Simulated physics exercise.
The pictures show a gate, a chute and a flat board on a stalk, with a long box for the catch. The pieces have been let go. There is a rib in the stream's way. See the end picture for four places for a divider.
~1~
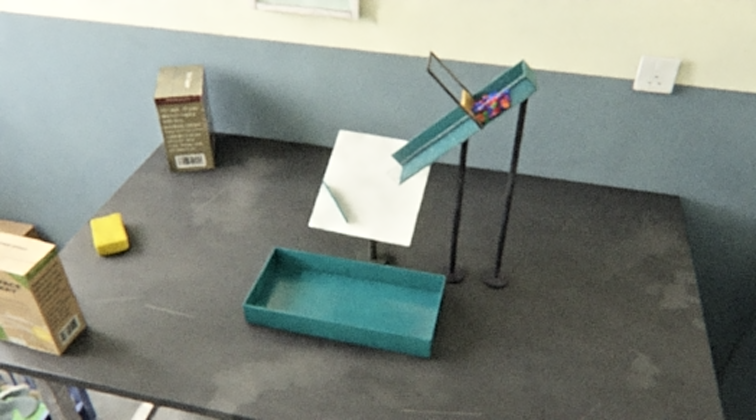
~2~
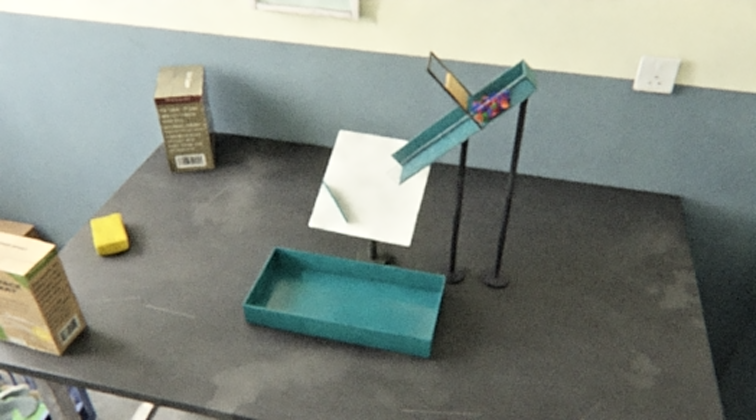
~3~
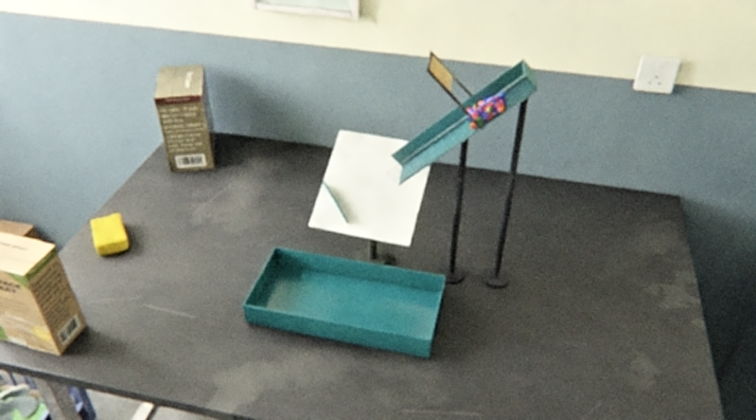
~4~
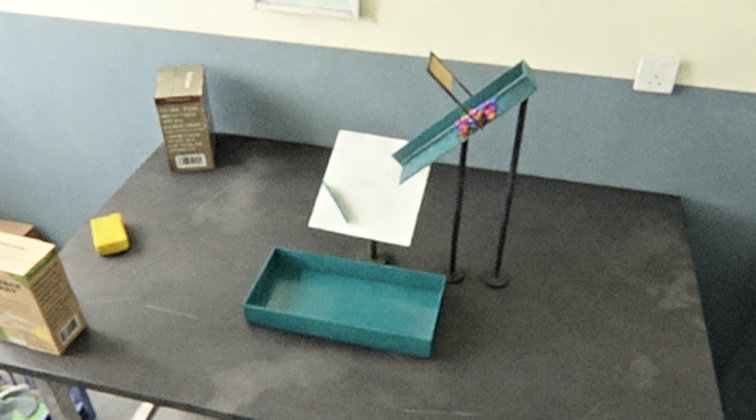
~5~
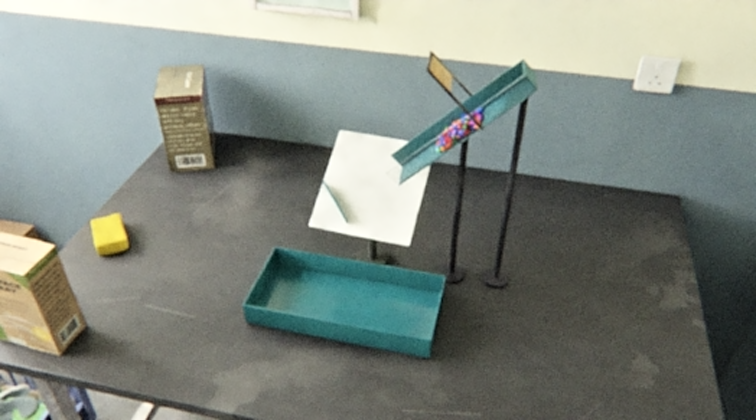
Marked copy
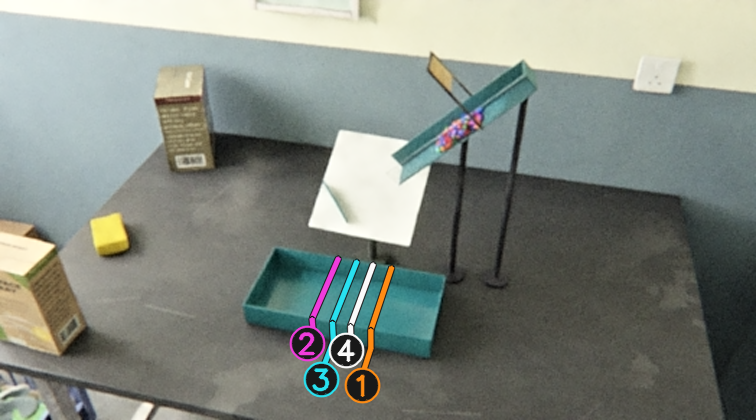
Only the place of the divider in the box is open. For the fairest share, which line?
Line 3.
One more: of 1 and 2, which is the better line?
It is 2.
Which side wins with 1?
More lands on the left.
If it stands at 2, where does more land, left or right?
The right side.
On the marked copy, line 1 crosses the front rim at (371, 329); line 2 crosses the front rim at (312, 318); line 3 crosses the front rim at (332, 322); line 4 crosses the front rim at (350, 325).
Choosing 1, of what is caught, all on the left of the divider, none on the right.
Choosing 2, of what is caught, a small part on the left of the divider, most on the right.
Choosing 3, of what is caught, about half on the left of the divider, about half on the right.
Choosing 4, of what is caught, nearly all on the left of the divider, a stray few on the right.
